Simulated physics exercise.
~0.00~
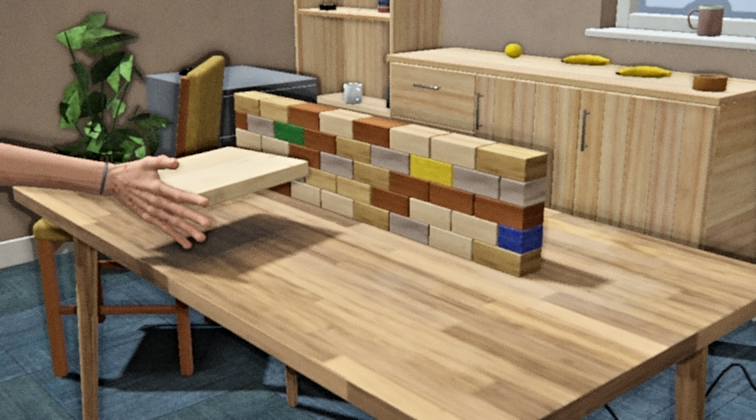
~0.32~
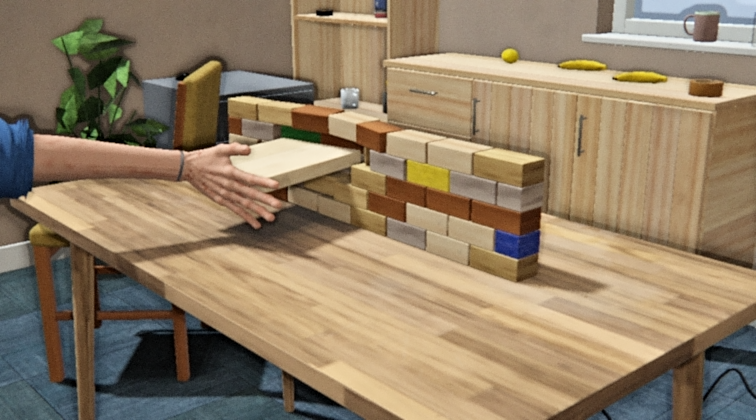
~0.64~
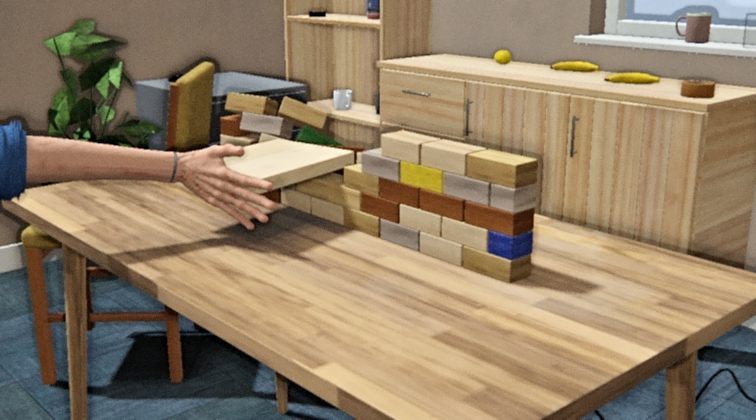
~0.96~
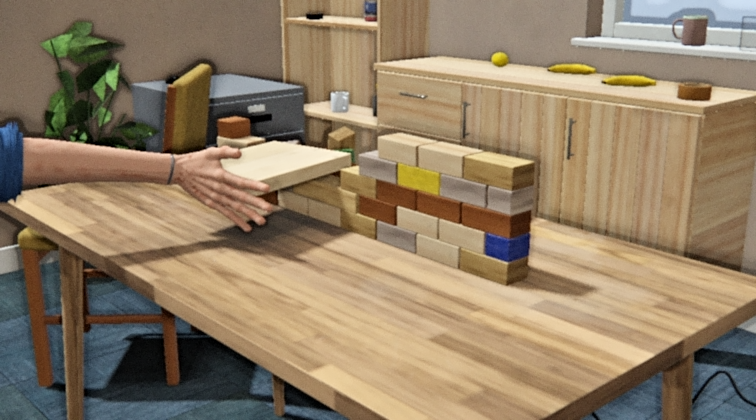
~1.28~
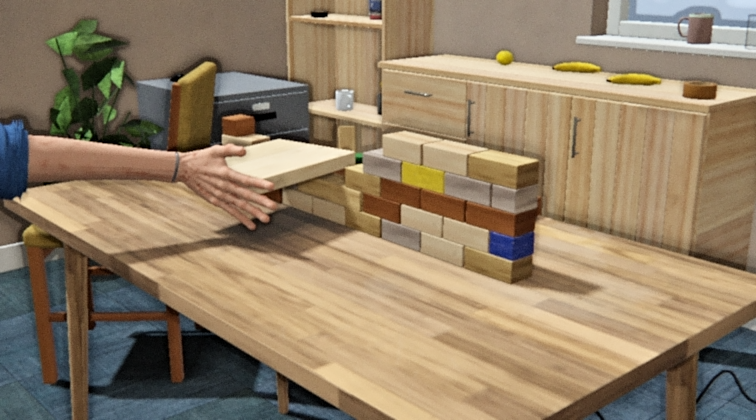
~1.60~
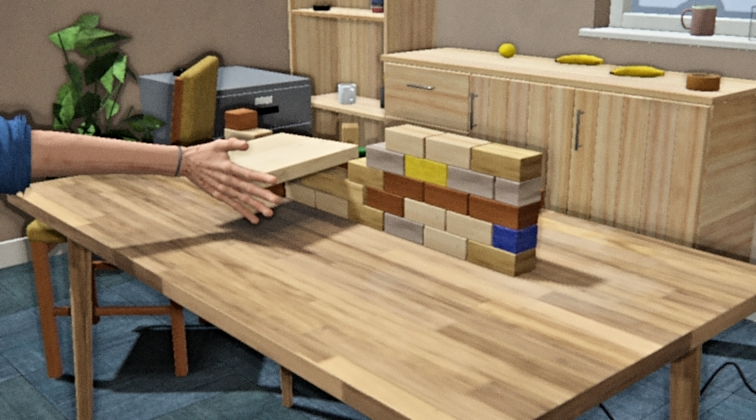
In a room with a plant, a chair and a long sideboard holding yellow fruit and a mug, a slightly swaying view looks down across a wooden table. On it stands a brick-like wall of small tan, brown and grey blocks, with a green one at left, a yellow one towards the right and a blue one low at the right end. From the left, a hand pushes a pale wooden slab into the wall's left part. The upper blocks there shift, tilt and topple away behind. The slab stops, and the right section stays standing, yellow and blue blocks in place.
